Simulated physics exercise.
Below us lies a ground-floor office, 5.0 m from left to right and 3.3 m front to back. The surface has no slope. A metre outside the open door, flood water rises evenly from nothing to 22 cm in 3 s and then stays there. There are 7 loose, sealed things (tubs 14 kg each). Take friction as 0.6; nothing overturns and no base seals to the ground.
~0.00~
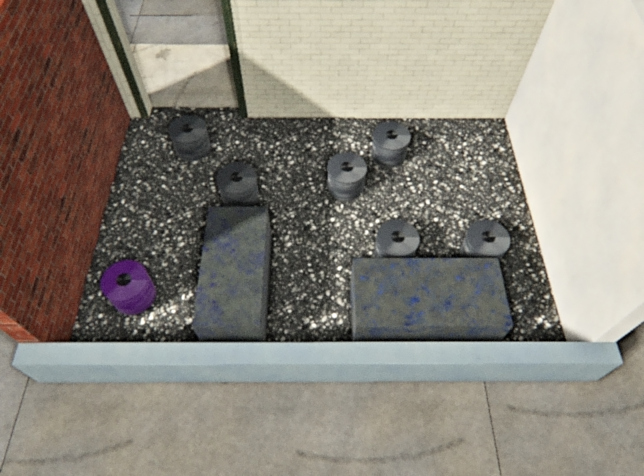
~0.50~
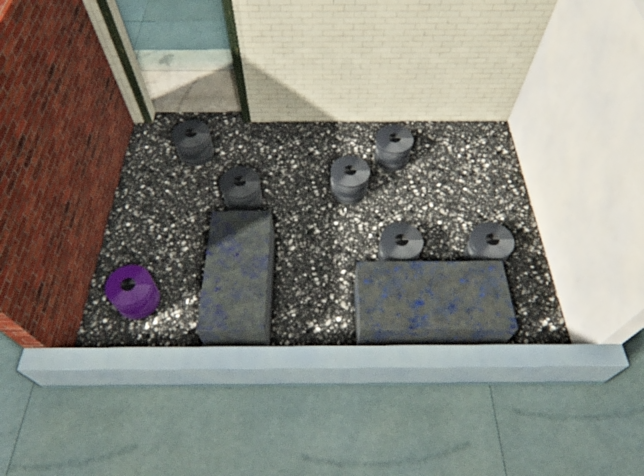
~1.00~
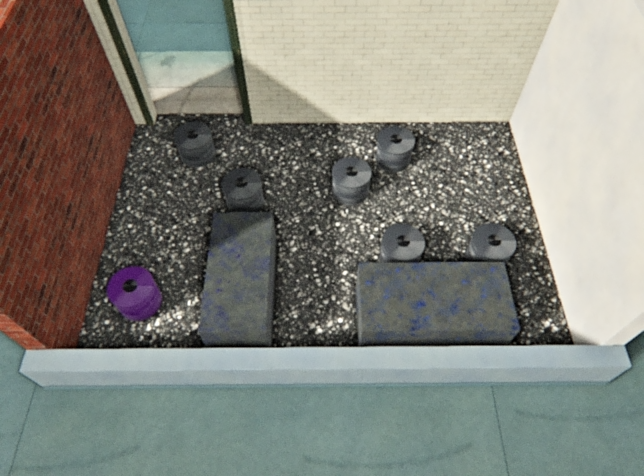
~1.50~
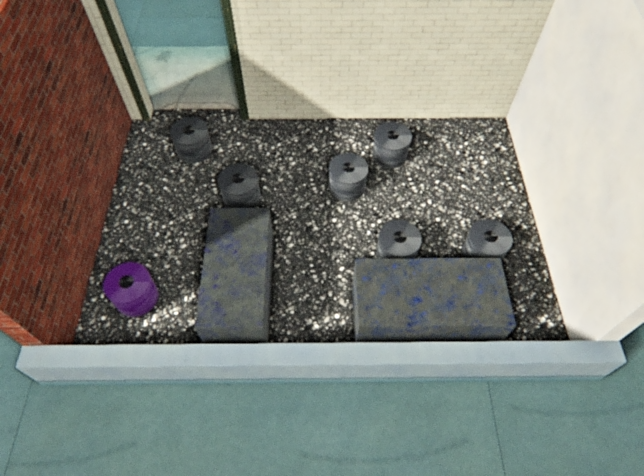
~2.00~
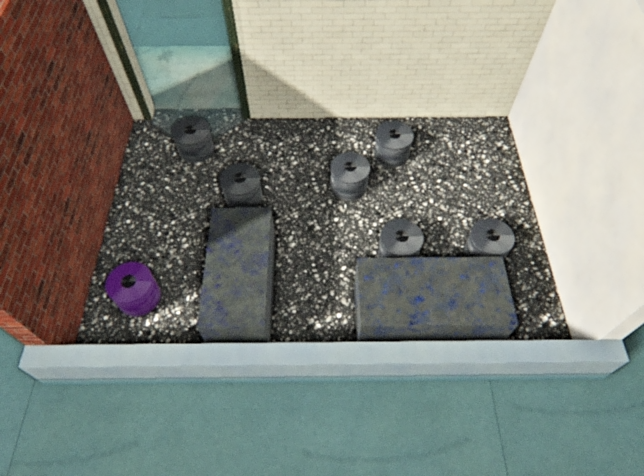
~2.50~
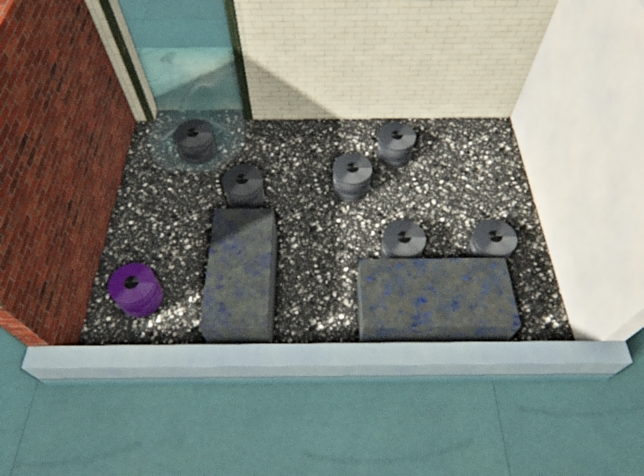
Water spreading over the pavement outside a small room, then creeping through the doorway around a dark tub, all tubs staying still.
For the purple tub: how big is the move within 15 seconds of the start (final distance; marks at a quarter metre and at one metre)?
Purple tub slides a little.
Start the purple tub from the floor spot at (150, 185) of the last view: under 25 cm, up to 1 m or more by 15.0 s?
It ends far away.
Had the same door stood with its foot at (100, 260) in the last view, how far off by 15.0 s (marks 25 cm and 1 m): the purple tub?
In that case the purple tub ends far away.
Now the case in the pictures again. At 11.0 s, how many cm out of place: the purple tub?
About 80 cm.
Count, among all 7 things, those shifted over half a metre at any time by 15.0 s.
That makes 7.
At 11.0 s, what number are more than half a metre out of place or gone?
By then 3.
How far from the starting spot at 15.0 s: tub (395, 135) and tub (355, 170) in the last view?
In that order: 140 cm, 150 cm.
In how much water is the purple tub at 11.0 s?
Roughly 18 cm.
After 3.5 s the purple tub is near (131, 283), 0.0 m from its start, aground; 0 afloat.
After 6.8 s the purple tub is near (155, 321), 0.6 m from its start, afloat; 2 afloat.
After 11.0 s the purple tub is near (181, 323), 0.7 m from its start, afloat; 3 afloat.
After 15.0 s the purple tub is near (181, 324), 0.7 m from its start, afloat; 7 afloat.
